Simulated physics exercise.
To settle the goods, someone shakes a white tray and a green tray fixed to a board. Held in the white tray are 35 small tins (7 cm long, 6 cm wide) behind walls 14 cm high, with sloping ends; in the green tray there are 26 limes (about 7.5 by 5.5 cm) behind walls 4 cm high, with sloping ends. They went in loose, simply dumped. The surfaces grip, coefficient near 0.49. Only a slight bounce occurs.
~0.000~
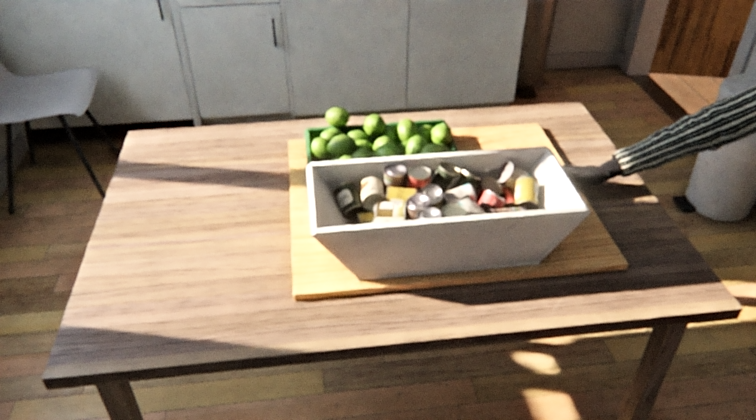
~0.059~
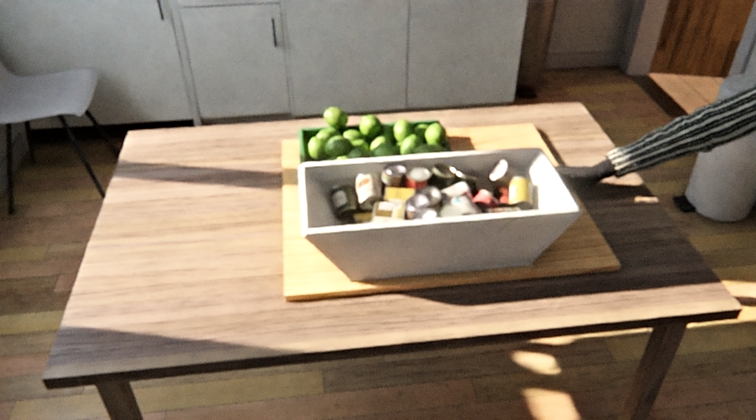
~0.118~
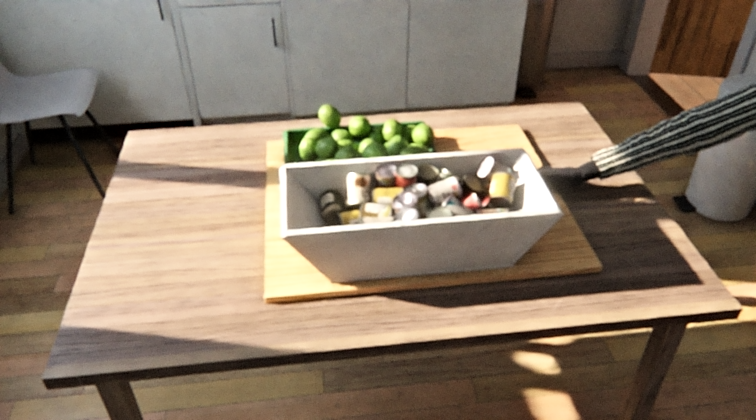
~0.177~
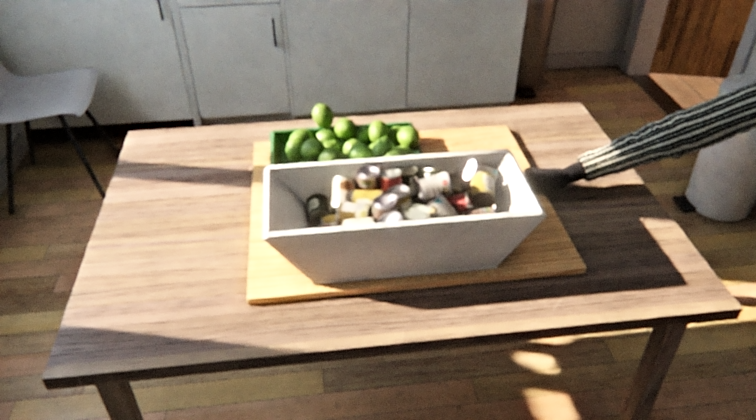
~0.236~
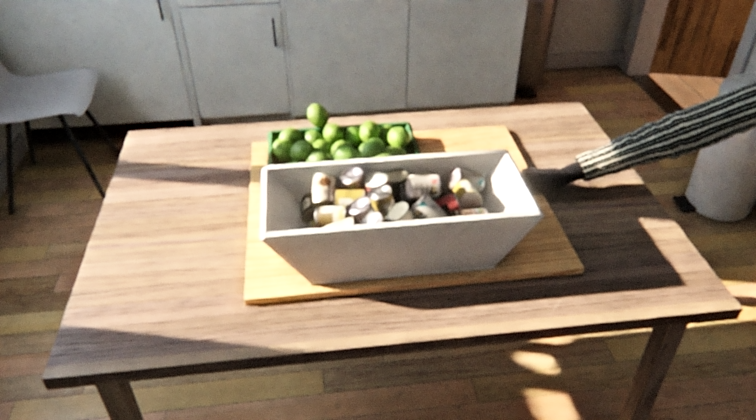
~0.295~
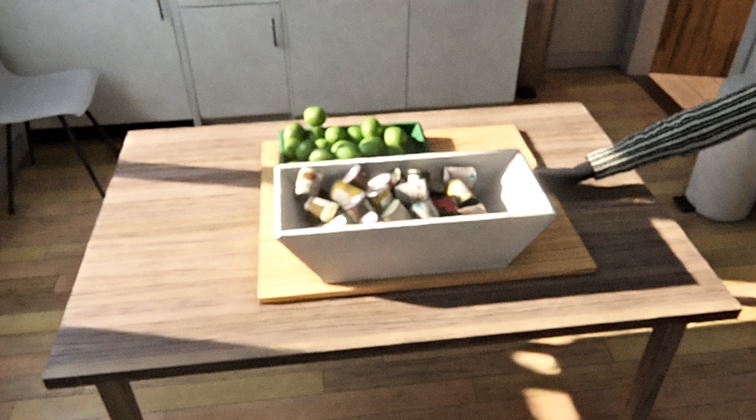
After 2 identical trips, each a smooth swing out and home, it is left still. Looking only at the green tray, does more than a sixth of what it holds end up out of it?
No.
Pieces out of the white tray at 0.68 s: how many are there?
White tray: Roughly 0 out by then.
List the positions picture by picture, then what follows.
In the first picture (places track the rim corner closest to us here), green tray (its farthest corner) (442, 120); white tray (316, 230); 0 cm along; all still inside.
Green tray (436, 121); white tray (307, 231); 2 cm along, in the second picture.
Green tray (422, 122); white tray (286, 233); 6 cm along, in the third picture.
Green tray (409, 122); white tray (268, 234); 10 cm along; 1 out, the lowest lime at (323, 116), in the fourth picture.
Green tray (407, 122); white tray (265, 235); 11 cm along; 1 out, the lowest lime at (318, 116), in the fifth picture.
Green tray (417, 122); white tray (280, 233); 8 cm along; 1 out, the lowest lime at (315, 117), in the sixth picture.
After 0.47 s, the white tray has all 35 and the green tray is down by 1 of 26.
After 0.68 s, the white tray has all 35 and the green tray is down by 1 of 26.
After 0.98 s, the white tray has all 35 and the green tray is down by 1 of 26.
Final count (at 1.37 s), the white tray has all 35 and the green tray is down by 1 of 26. Asked share, 1 of 26, 4 per cent.
